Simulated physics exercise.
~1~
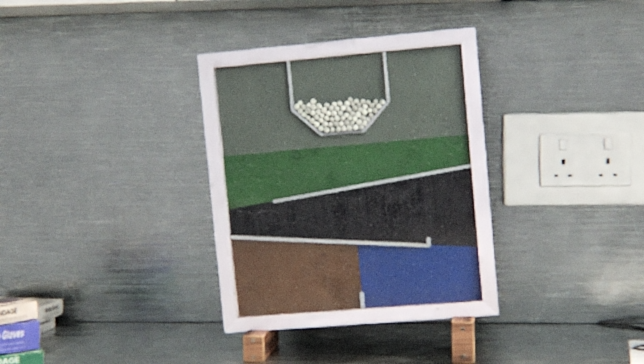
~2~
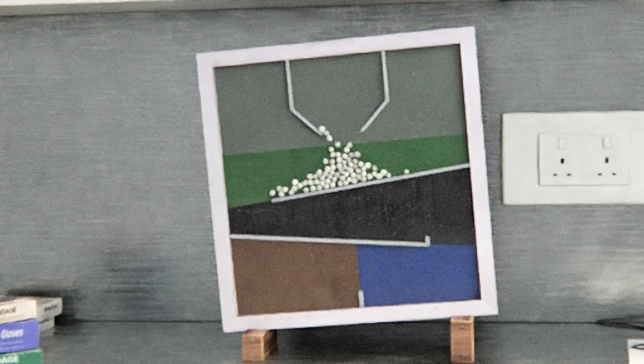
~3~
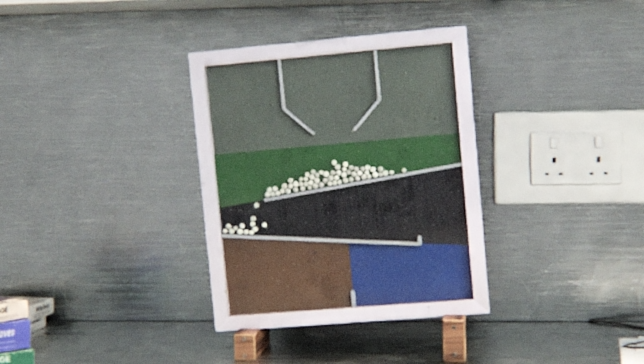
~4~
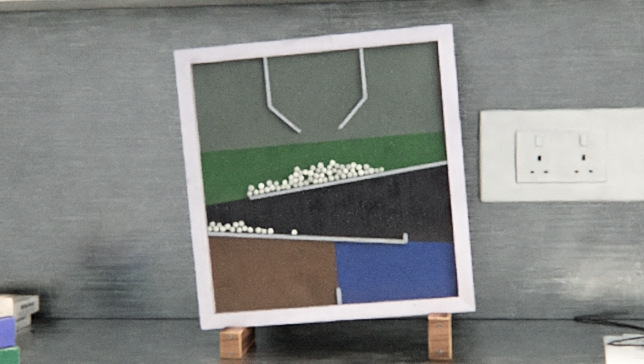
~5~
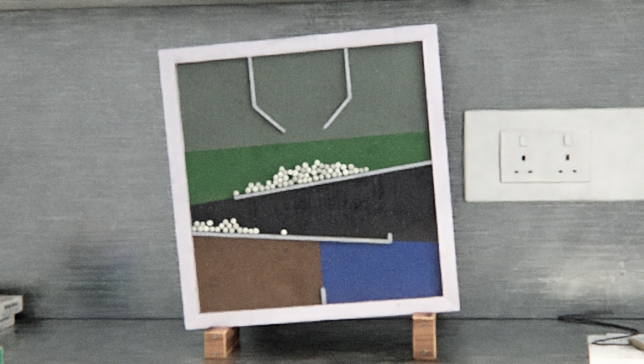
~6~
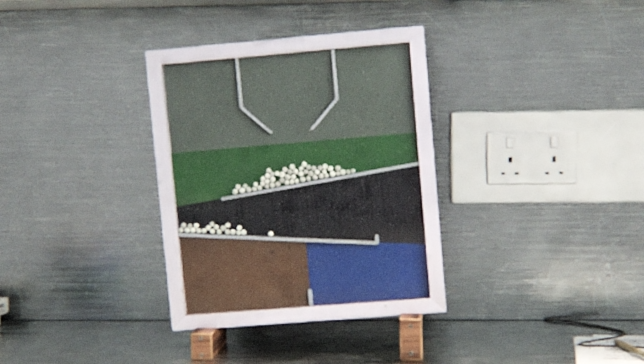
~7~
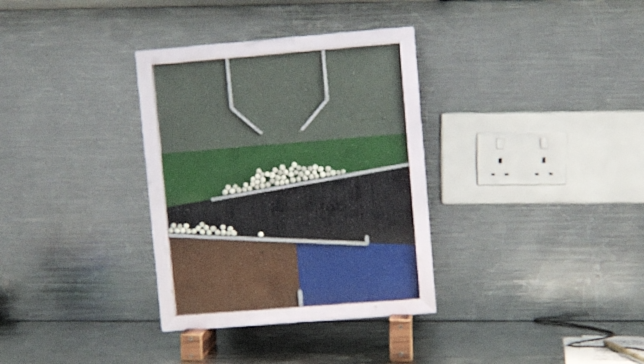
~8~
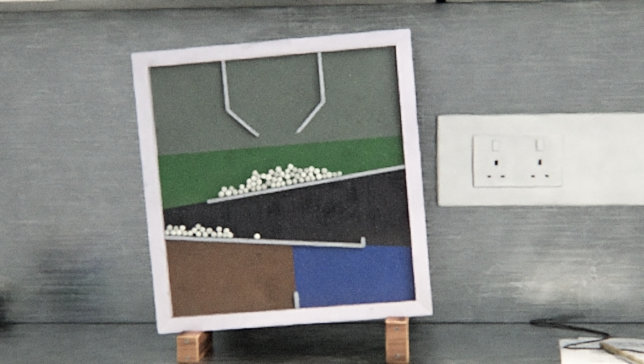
Small white balls sit heaped in a funnel-shaped holder at the top of a tilted, white-framed panel standing on wooden feet before a grey wall. The bottom of the holder opens, and they pour onto a sloping ledge across the green section. Some roll off its lower left end and drop onto a second ledge in the black section, above brown and blue areas. The view drifts right, shifting the panel leftward. Most of the balls stay piled on the green ledge, while a smaller group rests at the left of the black one, with none in brown or blue.
